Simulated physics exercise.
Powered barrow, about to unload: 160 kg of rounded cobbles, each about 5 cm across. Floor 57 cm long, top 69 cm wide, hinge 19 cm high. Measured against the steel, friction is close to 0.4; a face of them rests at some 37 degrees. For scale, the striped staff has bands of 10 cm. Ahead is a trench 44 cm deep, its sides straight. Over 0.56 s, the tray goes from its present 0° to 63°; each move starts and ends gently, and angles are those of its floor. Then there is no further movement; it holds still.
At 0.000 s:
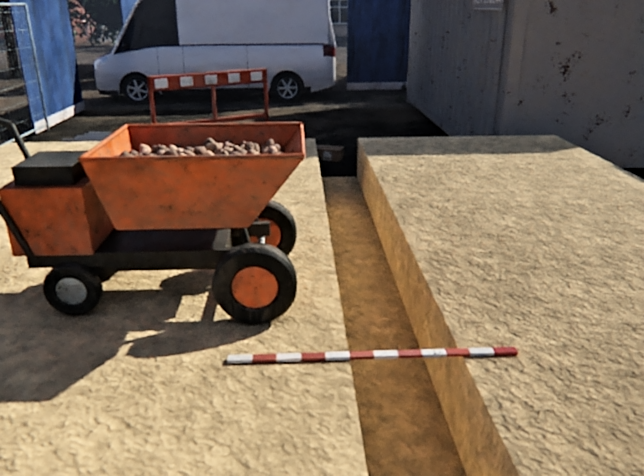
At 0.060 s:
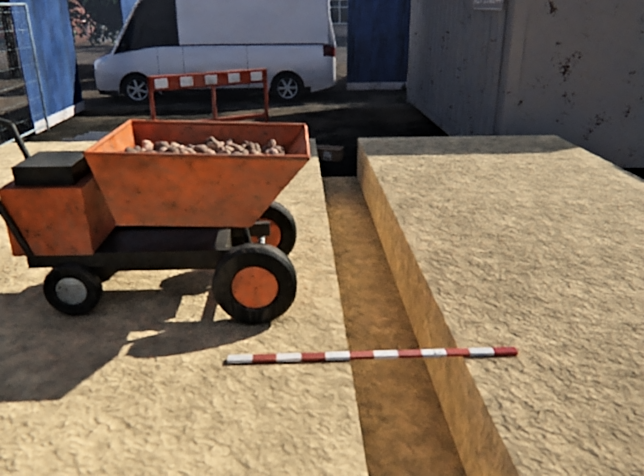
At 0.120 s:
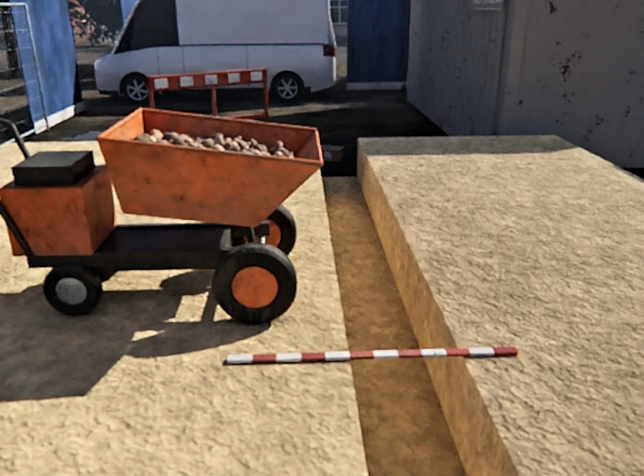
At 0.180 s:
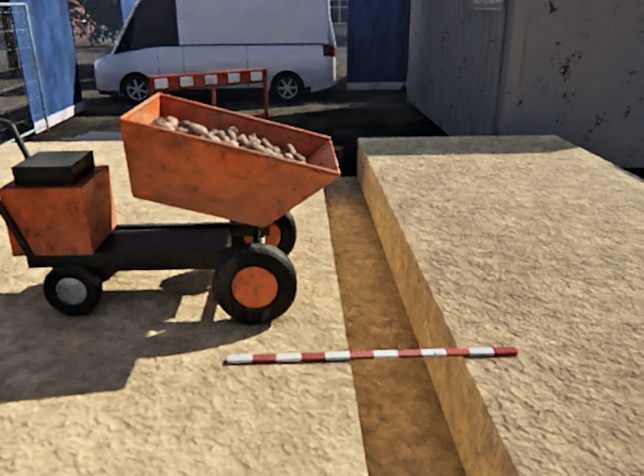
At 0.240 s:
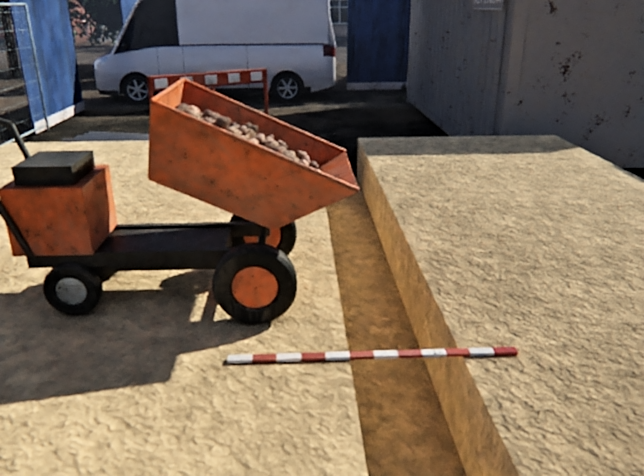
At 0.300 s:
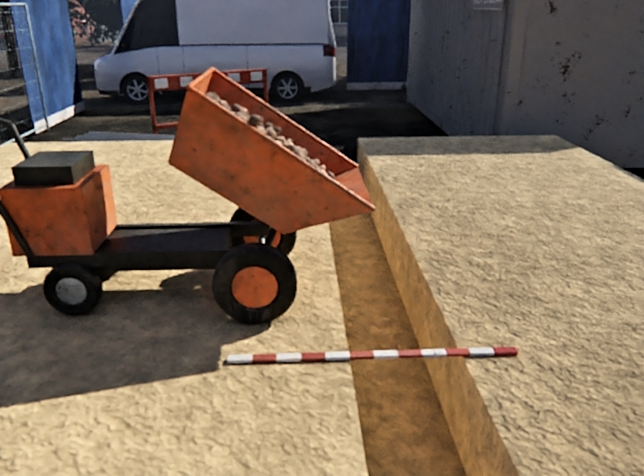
Beside a straight trench, an orange powered barrow steadily tilts its stone-filled tray to the right.
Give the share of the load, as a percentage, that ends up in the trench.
42 %.
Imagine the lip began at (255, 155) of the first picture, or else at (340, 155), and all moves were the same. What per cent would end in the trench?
80 %, then 20 %.
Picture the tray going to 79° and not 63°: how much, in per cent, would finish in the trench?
Close to 55 per cent then.
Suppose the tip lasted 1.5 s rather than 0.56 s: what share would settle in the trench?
With that change, it comes to around 65 per cent.
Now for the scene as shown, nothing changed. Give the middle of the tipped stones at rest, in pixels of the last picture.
Somewhere near pixel (444, 282).
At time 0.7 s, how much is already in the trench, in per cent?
Around 10 per cent of it.
After 0.4 s the floor is at 53°; 100 % in the tray; the foremost stones are at (368, 223).
After 0.7 s the floor is at 63°; 87 % in the tray, 11 % in the trench, 2 % past the trench; the foremost stones are at (452, 273).
After 1.0 s the floor is at 63°; 35 % in the tray, 18 % in the trench, 47 % past the trench; the foremost stones are at (592, 281).
After 3.0 s the floor is at 63°; 8 % in the tray, 42 % in the trench, 49 % past the trench; the foremost stones are past the picture's edge.
